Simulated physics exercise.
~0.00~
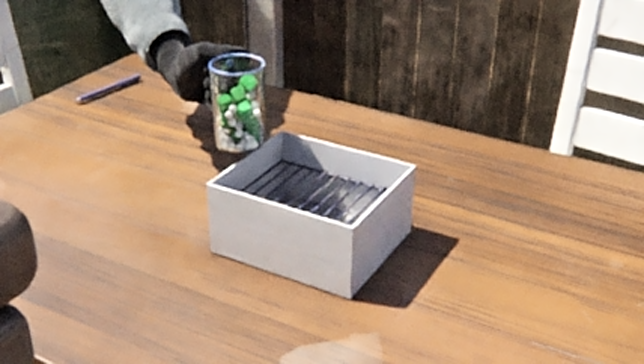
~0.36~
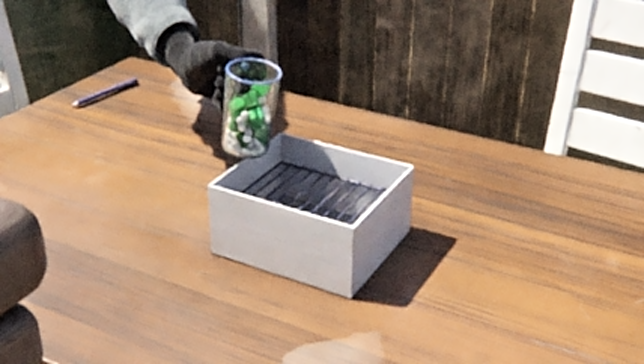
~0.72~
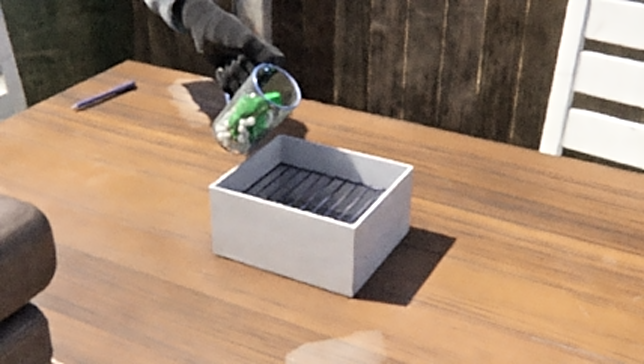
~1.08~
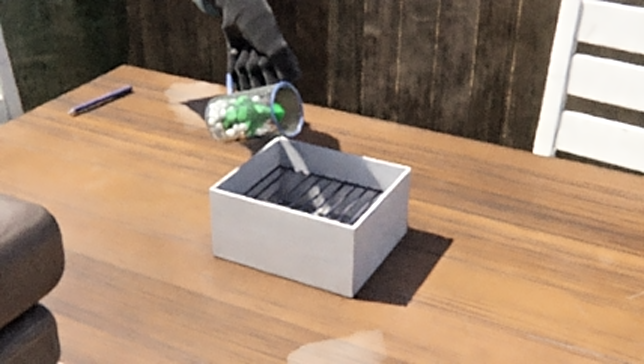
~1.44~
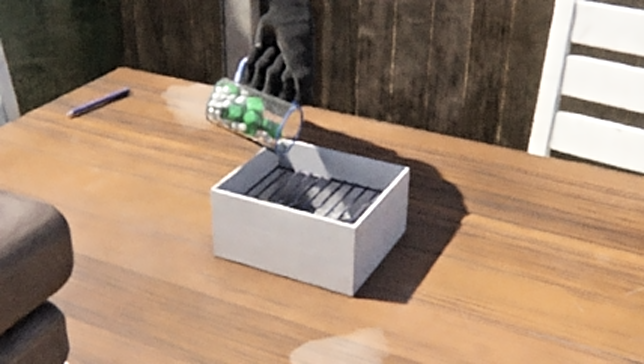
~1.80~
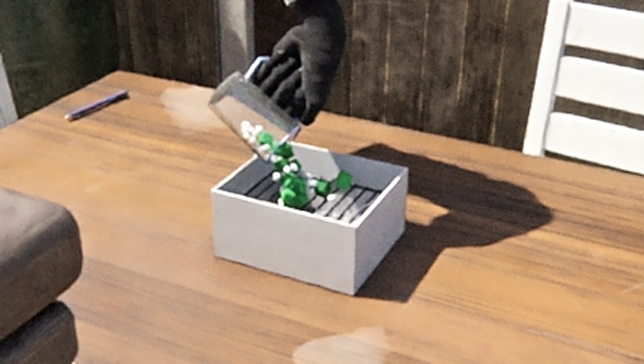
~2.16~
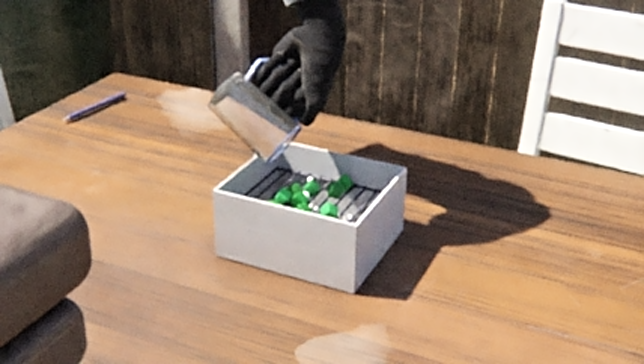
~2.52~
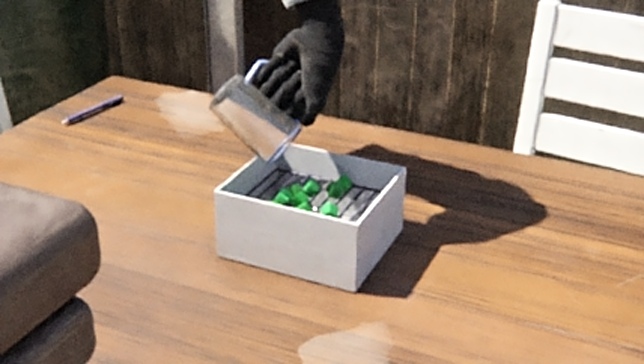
A dark-gloved hand holds a clear cup of green and white pieces at the back of a sunlit wooden table, seen from slightly above. In front of it sits a pale, open square box with a row of dark wires across its inside, while a thin dark stick lies at the left near a brown cushioned shape, and a white slatted chair stands at the right. The hand lifts the cup, tilts it onto its side over the box, then tips it further until the pieces tumble out. The green pieces stay scattered on the wires, while the white ones drop through and end up below. The emptied cup stays tipped above the box.
